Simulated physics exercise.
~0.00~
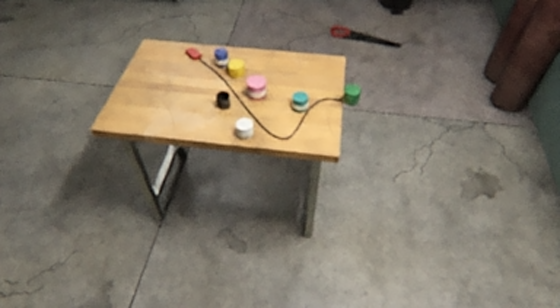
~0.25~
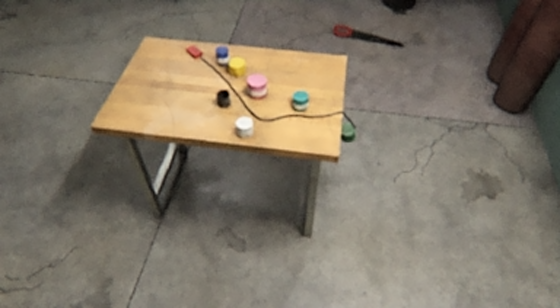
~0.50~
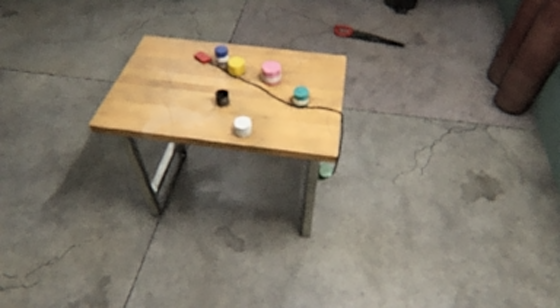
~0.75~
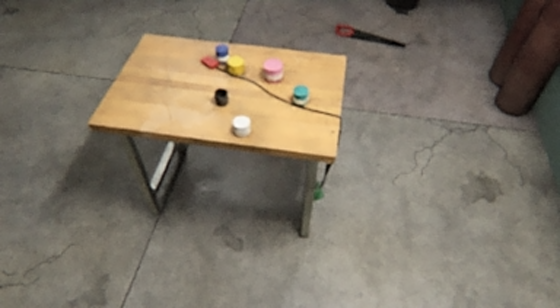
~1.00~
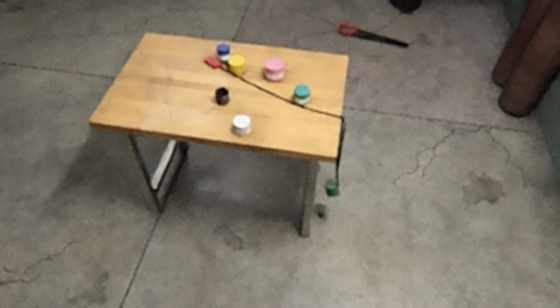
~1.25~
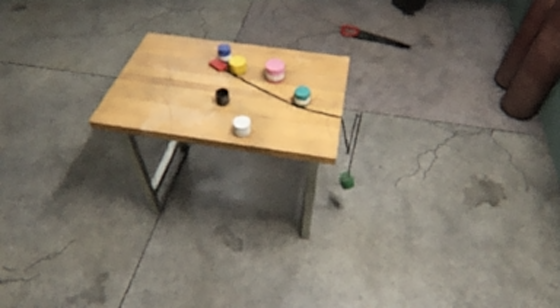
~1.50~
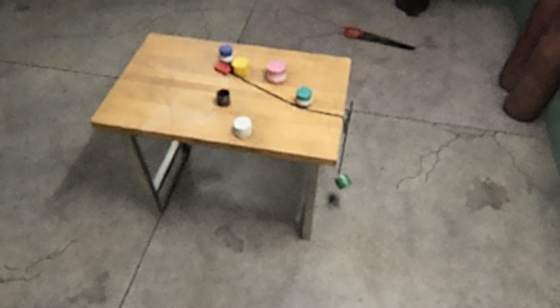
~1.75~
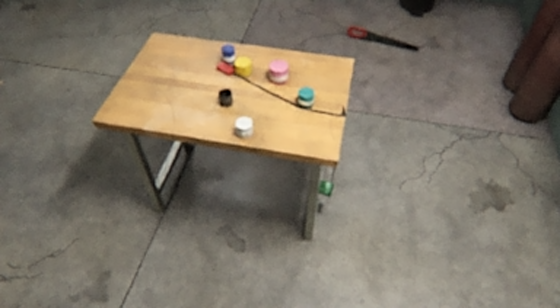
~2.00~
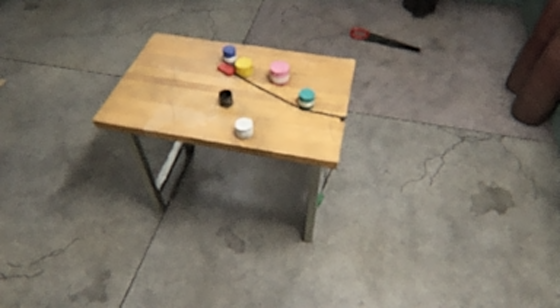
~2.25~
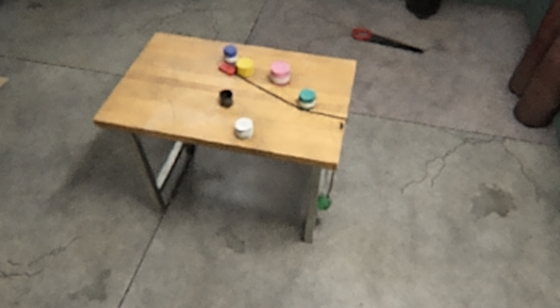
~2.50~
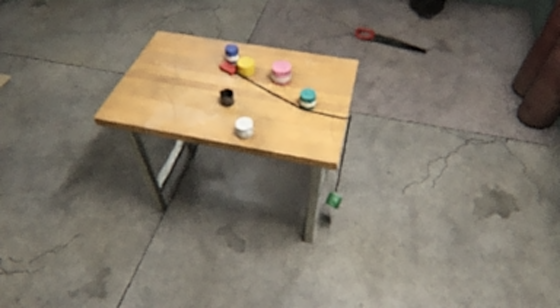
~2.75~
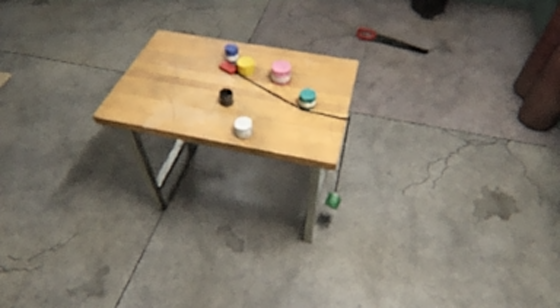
At first, a black cable winds across a wooden workbench from a red phone to a green speaker at the right edge, among small tins, tubs and a black cup. The speaker drops over the side, pulling the cable taut behind it. As it falls, the pink tin shifts to the right and up, and the red phone slides a short way toward the blue tin and yellow tub. The speaker then swings gently back and forth beside the table leg. It ends dangling above the concrete floor, while the phone and the black cup remain on top.
